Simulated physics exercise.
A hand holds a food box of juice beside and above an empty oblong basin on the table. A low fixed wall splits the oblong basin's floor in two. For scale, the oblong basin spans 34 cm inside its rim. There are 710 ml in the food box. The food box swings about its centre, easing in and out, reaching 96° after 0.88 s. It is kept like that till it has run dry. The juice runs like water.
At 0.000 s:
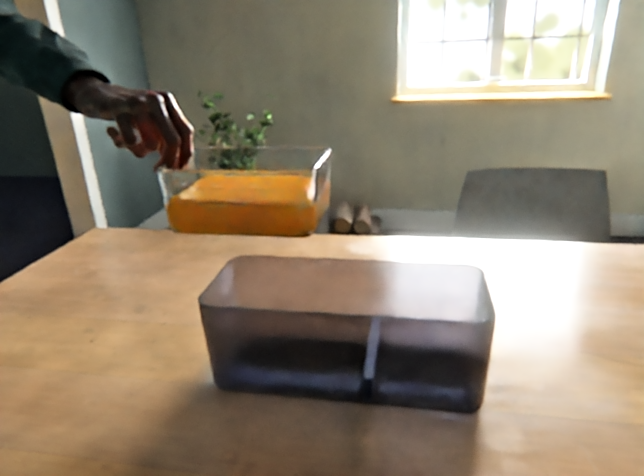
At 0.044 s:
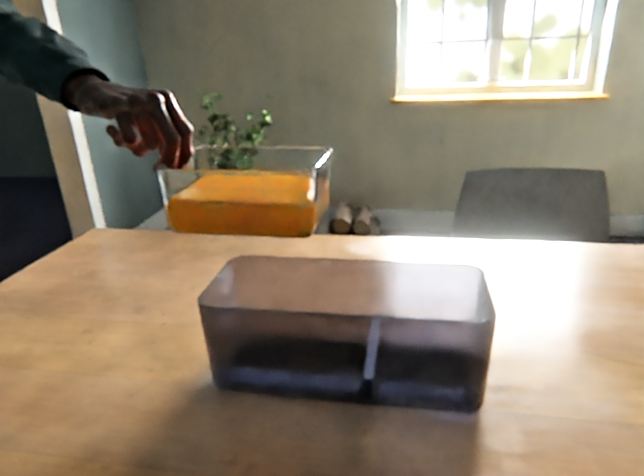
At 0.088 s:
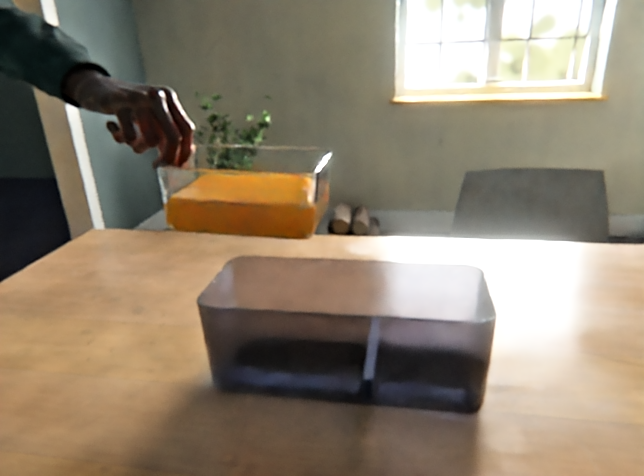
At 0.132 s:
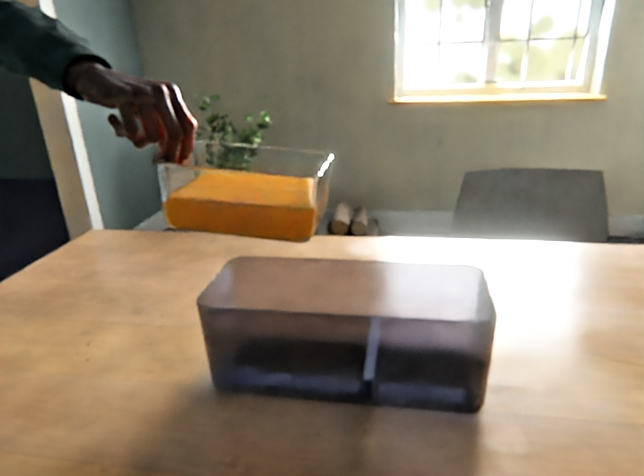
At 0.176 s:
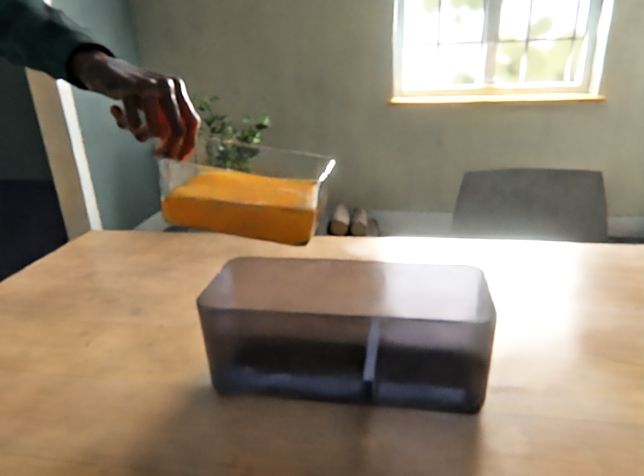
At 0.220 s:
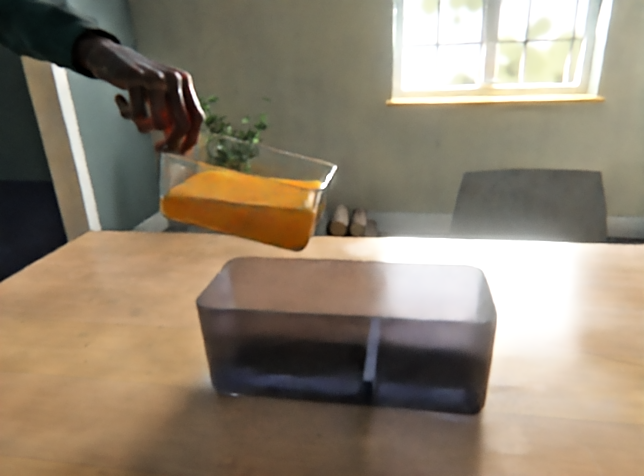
In this clip, a hand holds a clear food box of orange juice beside and above an empty oblong basin on a wooden table, and the box, level at first, gradually tilts down toward the right.
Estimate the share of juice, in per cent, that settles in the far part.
About 35 per cent.
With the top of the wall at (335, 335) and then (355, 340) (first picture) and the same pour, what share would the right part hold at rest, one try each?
In turn about 65 and 55 per cent.
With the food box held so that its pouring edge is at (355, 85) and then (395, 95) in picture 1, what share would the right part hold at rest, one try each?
First 60, then 75 per cent.
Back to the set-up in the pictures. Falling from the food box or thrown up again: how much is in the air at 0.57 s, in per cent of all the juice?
Near 40 in a hundred.
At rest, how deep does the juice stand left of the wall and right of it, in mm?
Left about 16 mm, right about 14 mm.
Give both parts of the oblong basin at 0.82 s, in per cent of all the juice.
Some 38 per cent left and 38 right.
By 0.57 s the tilt is 69° and 47 per cent is still to pour, 8 is left of the wall and 5 right of it.
By 0.82 s the tilt is 95° and 16 per cent is still to pour, 38 is left of the wall and 38 right of it.
By 1.09 s the tilt is 96° and 3 per cent is still to pour, 56 is left of the wall and 35 right of it.
By 1.38 s the tilt is 96° and 0 per cent is still to pour, 60 is left of the wall and 35 right of it.
At rest 60 per cent lies left of the wall, 35 right of it and 5 outside.
